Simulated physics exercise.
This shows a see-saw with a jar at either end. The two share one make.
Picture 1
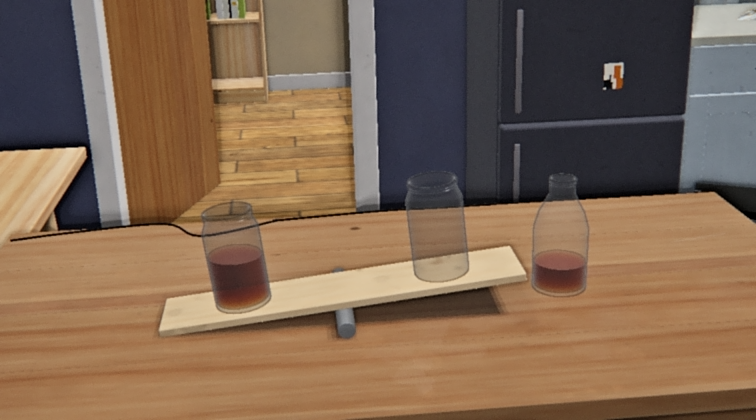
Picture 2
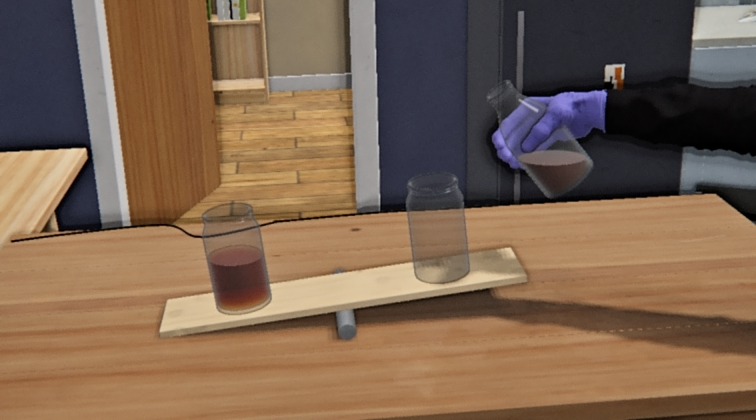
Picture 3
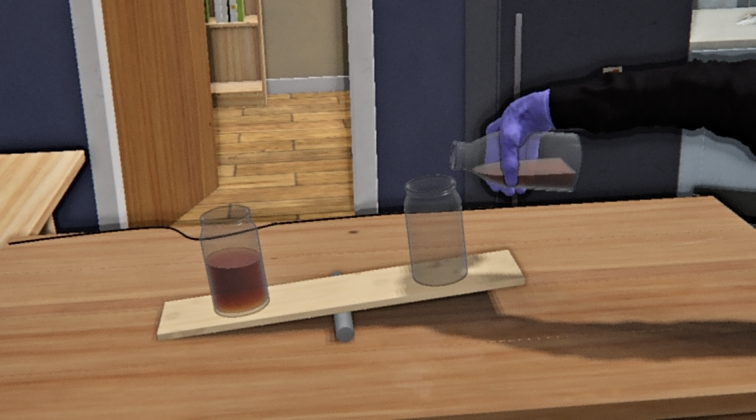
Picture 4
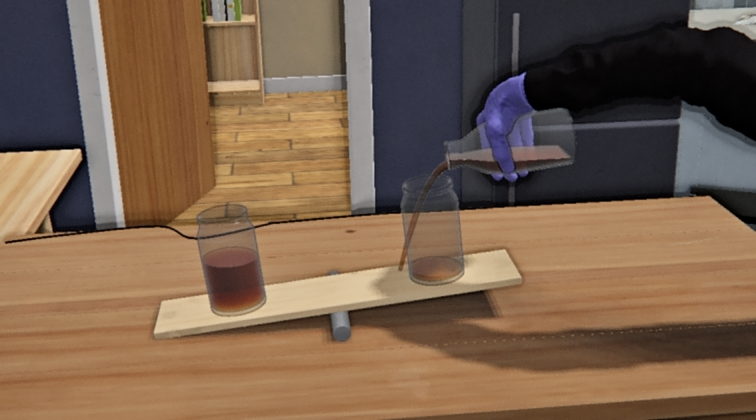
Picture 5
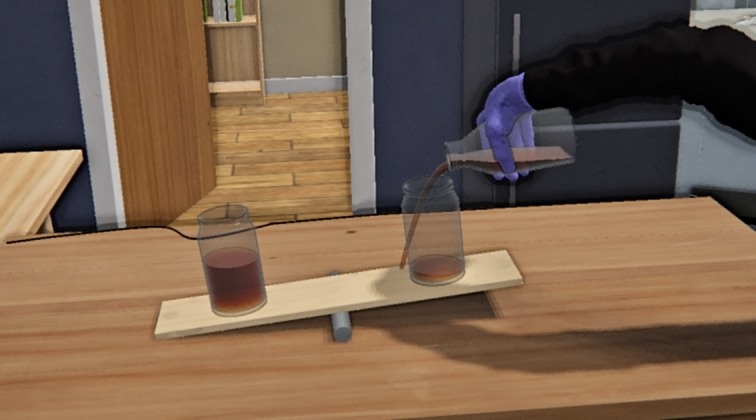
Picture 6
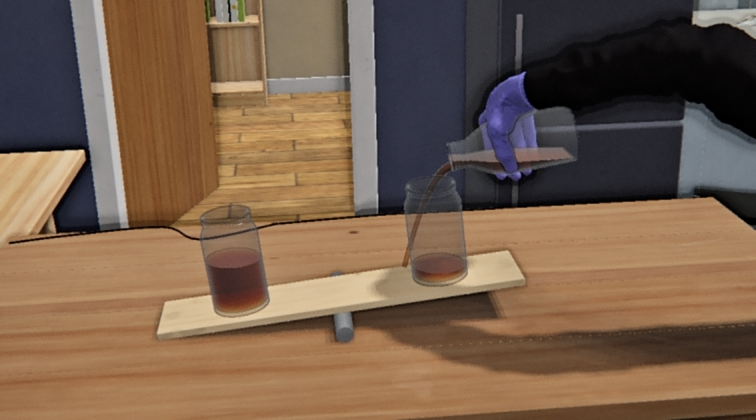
The video shows a purple-gloved hand lifting a bottle of dark reddish liquid from a table, tilting it and pouring a stream into the raised right jar on a see-saw, while the partly filled left jar stays on the low side.
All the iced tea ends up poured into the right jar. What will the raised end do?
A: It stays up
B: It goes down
A.
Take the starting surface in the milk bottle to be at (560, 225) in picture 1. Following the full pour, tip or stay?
I'd say it dips at the raised end.
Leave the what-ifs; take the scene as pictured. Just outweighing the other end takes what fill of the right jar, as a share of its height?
Close to 45 %.
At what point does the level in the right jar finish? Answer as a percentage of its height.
It comes up to around 25 percent.
Soon after, the right jar is about a quarter full; the shelf board leans as before.
In the end, the right jar is about a quarter full; the shelf board leans as before.
